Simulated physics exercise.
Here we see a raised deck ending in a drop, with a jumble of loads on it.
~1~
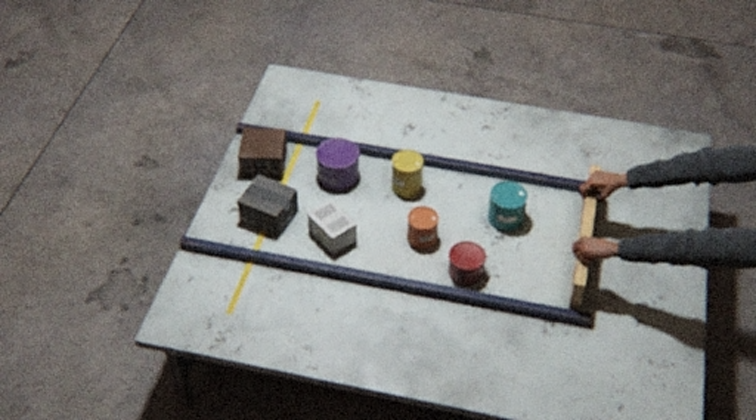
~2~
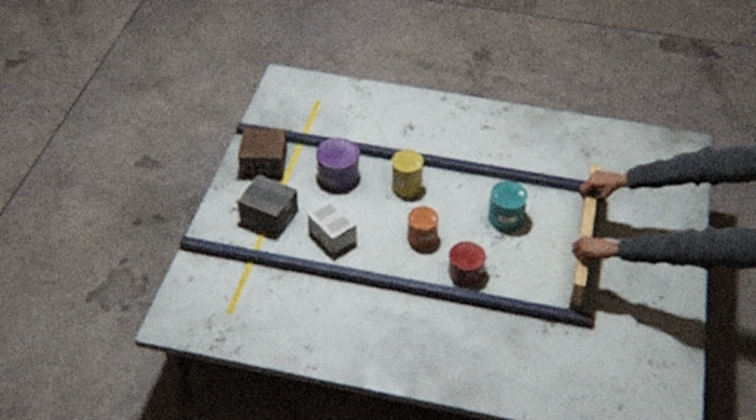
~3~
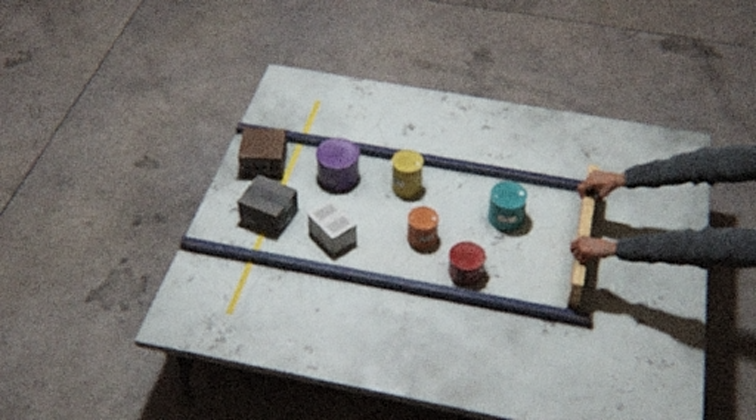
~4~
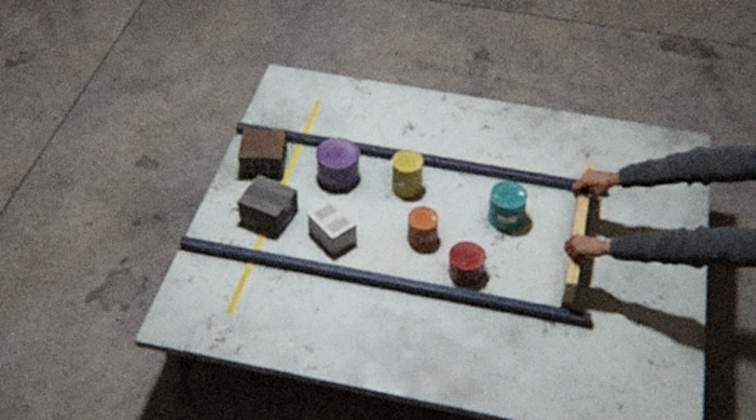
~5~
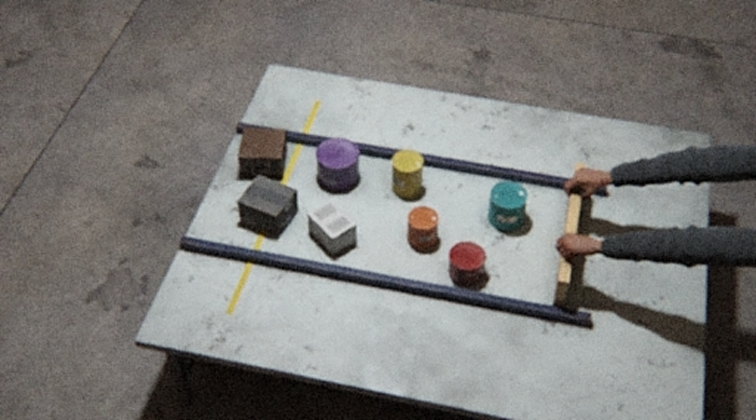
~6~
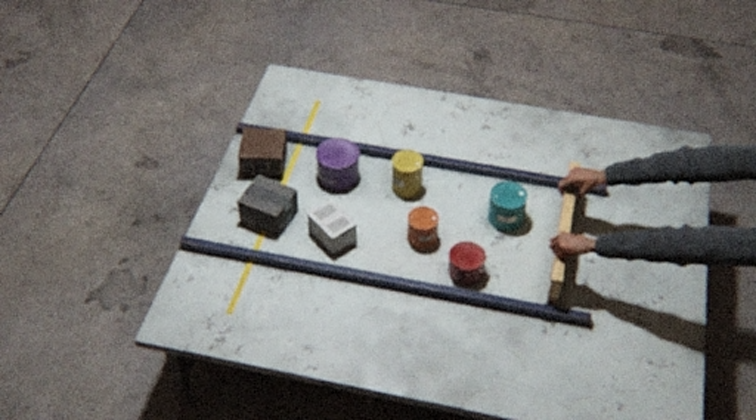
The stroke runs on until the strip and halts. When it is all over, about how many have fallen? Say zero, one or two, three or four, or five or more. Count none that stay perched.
When it is all over, the number fallen is one or two.
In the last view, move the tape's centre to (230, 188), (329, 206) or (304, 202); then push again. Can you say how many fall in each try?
In that order 4, 0 and 0.
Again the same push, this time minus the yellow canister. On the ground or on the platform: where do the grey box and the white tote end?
The grey box is gone. The white tote is still there.
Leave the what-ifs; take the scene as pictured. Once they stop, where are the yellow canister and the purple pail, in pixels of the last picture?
About (280, 141), and the other about (244, 146).
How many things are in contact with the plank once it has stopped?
Count recorded: 4.
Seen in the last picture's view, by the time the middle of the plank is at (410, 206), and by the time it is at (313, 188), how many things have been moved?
The first number is 4, the next one 8.
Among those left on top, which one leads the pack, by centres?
The purple pail ends up foremost.
Soon after, none off yet; brown crate at rest near (263, 153); grey box at rest near (268, 206); purple pail at rest near (338, 165).
In the end, the number that fall off is one or two; gone, grey box and brown crate.
